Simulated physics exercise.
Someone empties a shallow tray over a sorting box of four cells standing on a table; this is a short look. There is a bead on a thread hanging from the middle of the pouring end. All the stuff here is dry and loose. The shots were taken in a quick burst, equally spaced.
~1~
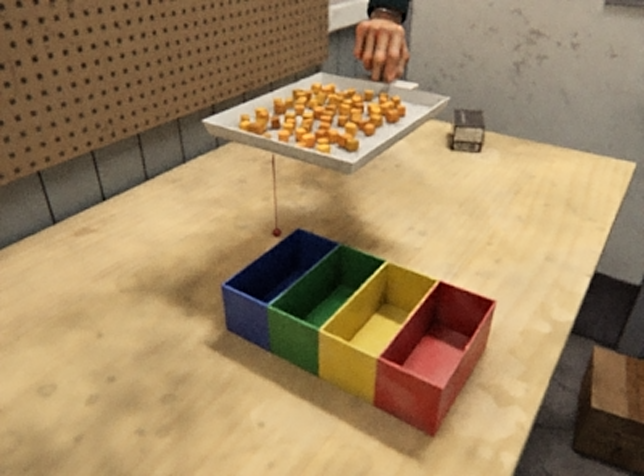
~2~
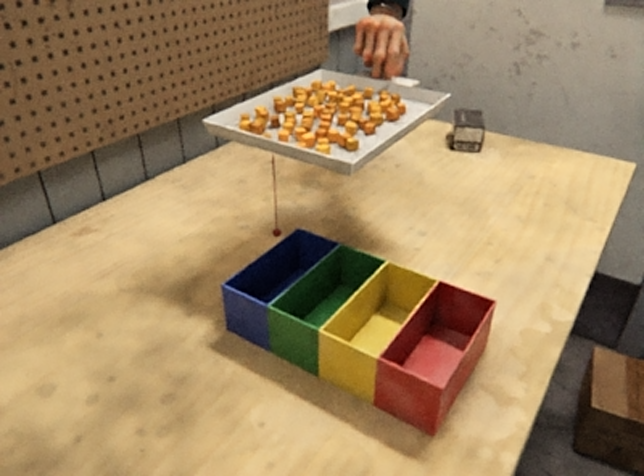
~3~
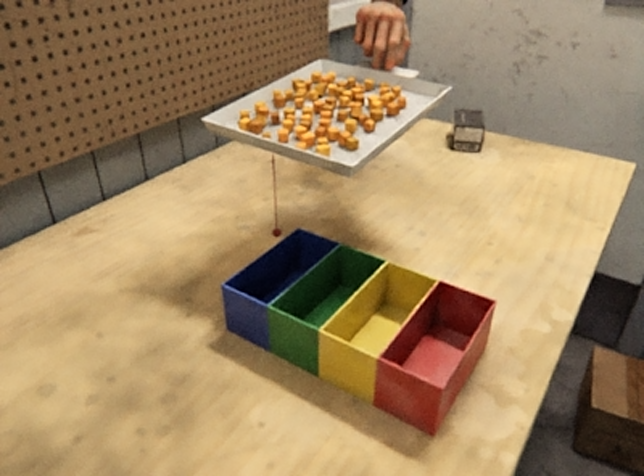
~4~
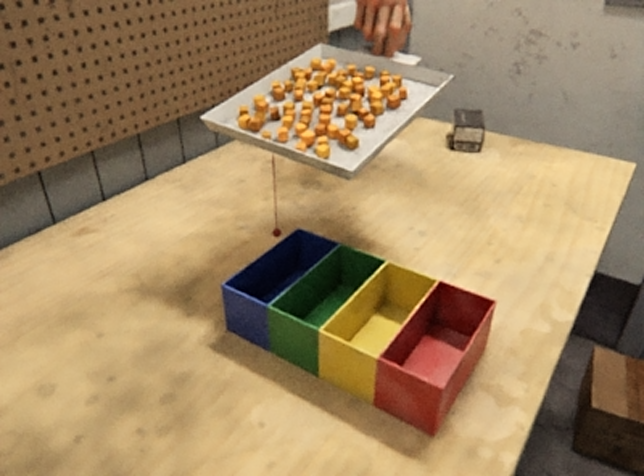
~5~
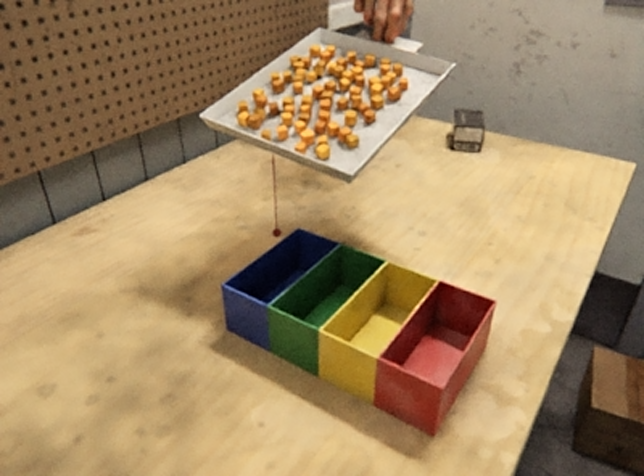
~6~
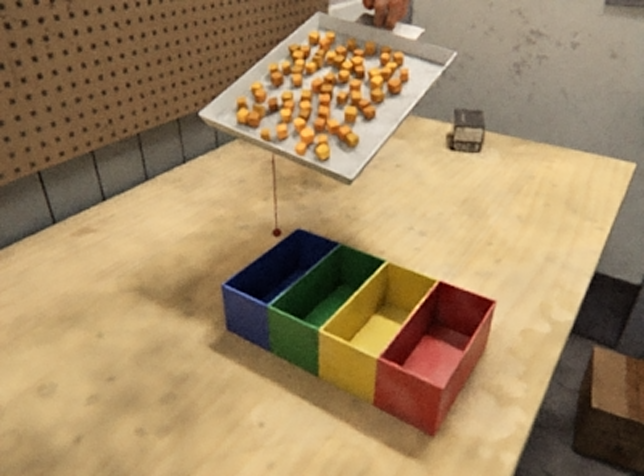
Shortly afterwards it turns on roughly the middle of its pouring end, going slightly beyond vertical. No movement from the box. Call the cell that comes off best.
The green cell comes off best.
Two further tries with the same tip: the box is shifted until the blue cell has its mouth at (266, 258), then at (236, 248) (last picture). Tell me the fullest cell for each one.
That green cell, then the yellow one.
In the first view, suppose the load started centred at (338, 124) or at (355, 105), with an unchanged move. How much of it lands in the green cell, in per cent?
First about 70, then 60 per cent.
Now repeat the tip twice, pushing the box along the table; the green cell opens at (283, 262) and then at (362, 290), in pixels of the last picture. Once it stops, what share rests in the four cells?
You'd get about 100 per cent first and about 70 per cent second.
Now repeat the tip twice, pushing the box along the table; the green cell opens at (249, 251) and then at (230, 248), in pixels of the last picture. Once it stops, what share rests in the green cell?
Roughly 10% the first time and 0% the second time.
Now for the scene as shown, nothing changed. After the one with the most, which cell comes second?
That one is that blue cell.
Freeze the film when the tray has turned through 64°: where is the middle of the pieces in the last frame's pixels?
(310, 136).
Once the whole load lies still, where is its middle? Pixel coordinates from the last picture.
Close to (309, 319) in the last view.
Soon after the last picture, tray tipped steeply; all on the tray.
A little later, tray tipped past a quarter turn; most on the tray; a small part in the green cell; a small part in the yellow cell; a stray few in the blue cell; a stray few in the red cell.
Later still, tray tipped past a quarter turn; about half in the green cell; about a third in the blue cell; a small part in the yellow cell; a stray few in the red cell; a small part falling or outside the box.
At rest, tray tipped past a quarter turn; about half in the green cell; about a third in the blue cell; a small part in the yellow cell; a stray few in the red cell; a small part outside the box.
